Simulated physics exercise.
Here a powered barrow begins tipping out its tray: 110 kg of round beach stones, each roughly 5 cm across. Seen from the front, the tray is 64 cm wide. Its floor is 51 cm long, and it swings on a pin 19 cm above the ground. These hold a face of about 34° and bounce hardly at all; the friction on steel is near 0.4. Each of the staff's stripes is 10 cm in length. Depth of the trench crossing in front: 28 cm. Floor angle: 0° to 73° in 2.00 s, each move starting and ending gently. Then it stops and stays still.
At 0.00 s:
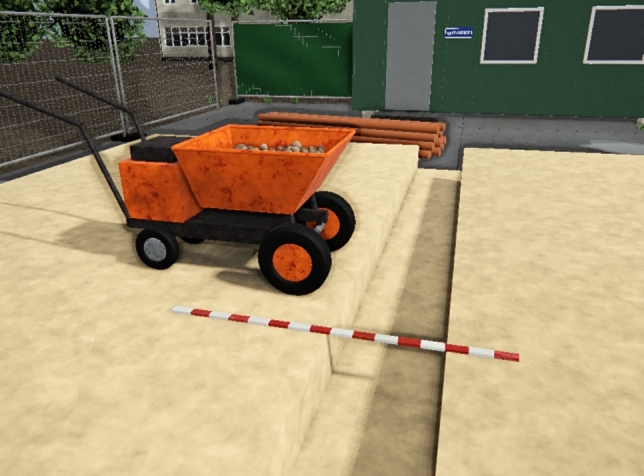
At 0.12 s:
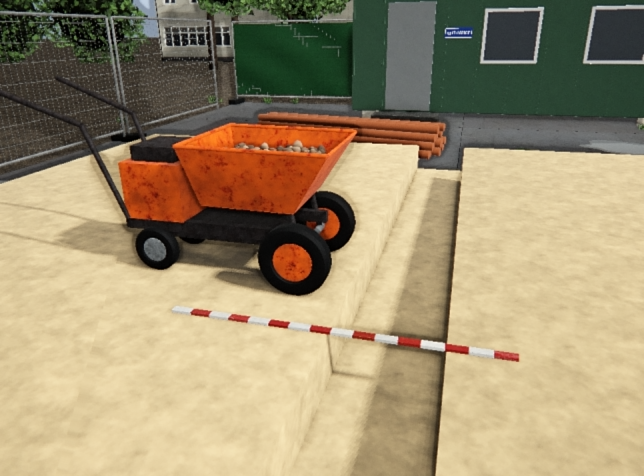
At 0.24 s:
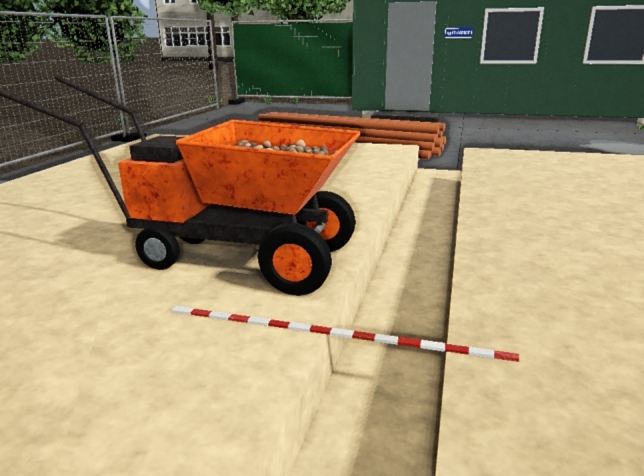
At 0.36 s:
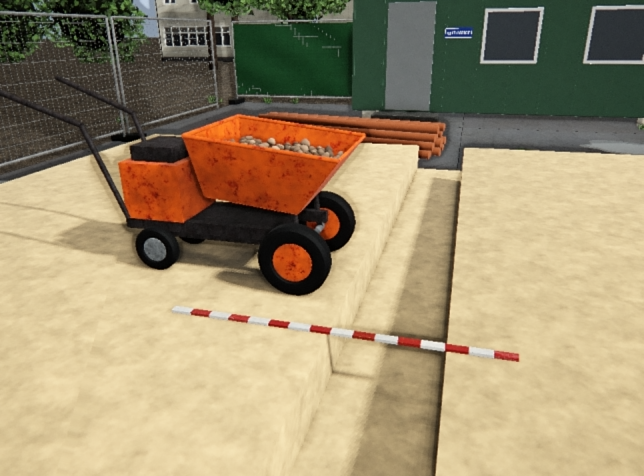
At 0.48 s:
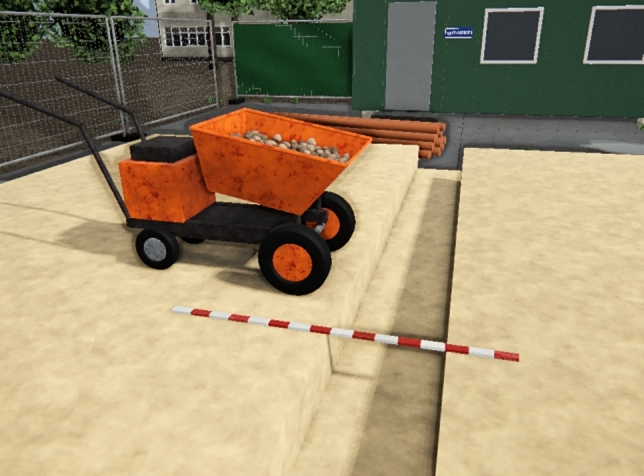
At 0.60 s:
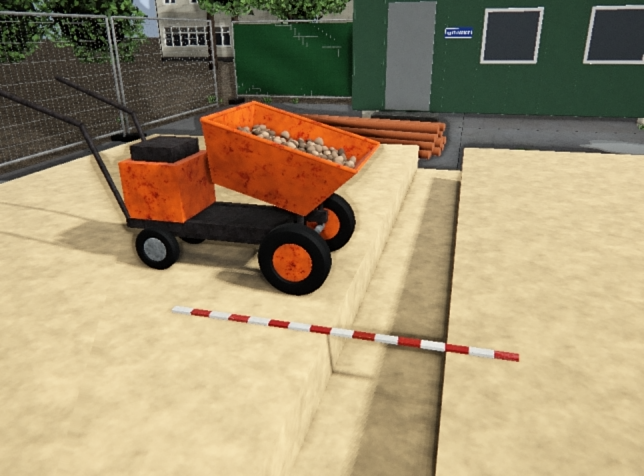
On a sandy building site, an orange powered barrow gradually tilting its stone-filled tray forward to the right beside a trench.
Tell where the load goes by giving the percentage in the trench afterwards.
About 75 per cent of the load is in the trench.
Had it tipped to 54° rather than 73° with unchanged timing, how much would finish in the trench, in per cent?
In that case around 25 percent.
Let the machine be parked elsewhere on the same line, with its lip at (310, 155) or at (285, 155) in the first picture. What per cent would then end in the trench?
Roughly 95 in a hundred, then 100 in a hundred.
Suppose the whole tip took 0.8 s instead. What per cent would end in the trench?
Near 55 per cent.
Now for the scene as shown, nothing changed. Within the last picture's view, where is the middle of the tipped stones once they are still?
Centre estimate: Around (432, 315).
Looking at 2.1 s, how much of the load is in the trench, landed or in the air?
I'd say near 35 per cent at that time.
After 1.5 s the floor is at 62°; 99 % in the tray, 1 % in the trench; the foremost stones are at (422, 242).
After 2.1 s the floor is at 73°; 48 % in the tray, 35 % in the trench, 17 % past the trench; the foremost stones are at (547, 291).
After 2.5 s the floor is at 73°; 24 % in the tray, 51 % in the trench, 25 % past the trench; the foremost stones are at (600, 303).
After 4.4 s the floor is at 73°; 0 % in the tray, 75 % in the trench, 25 % past the trench; the foremost stones are at (610, 301).
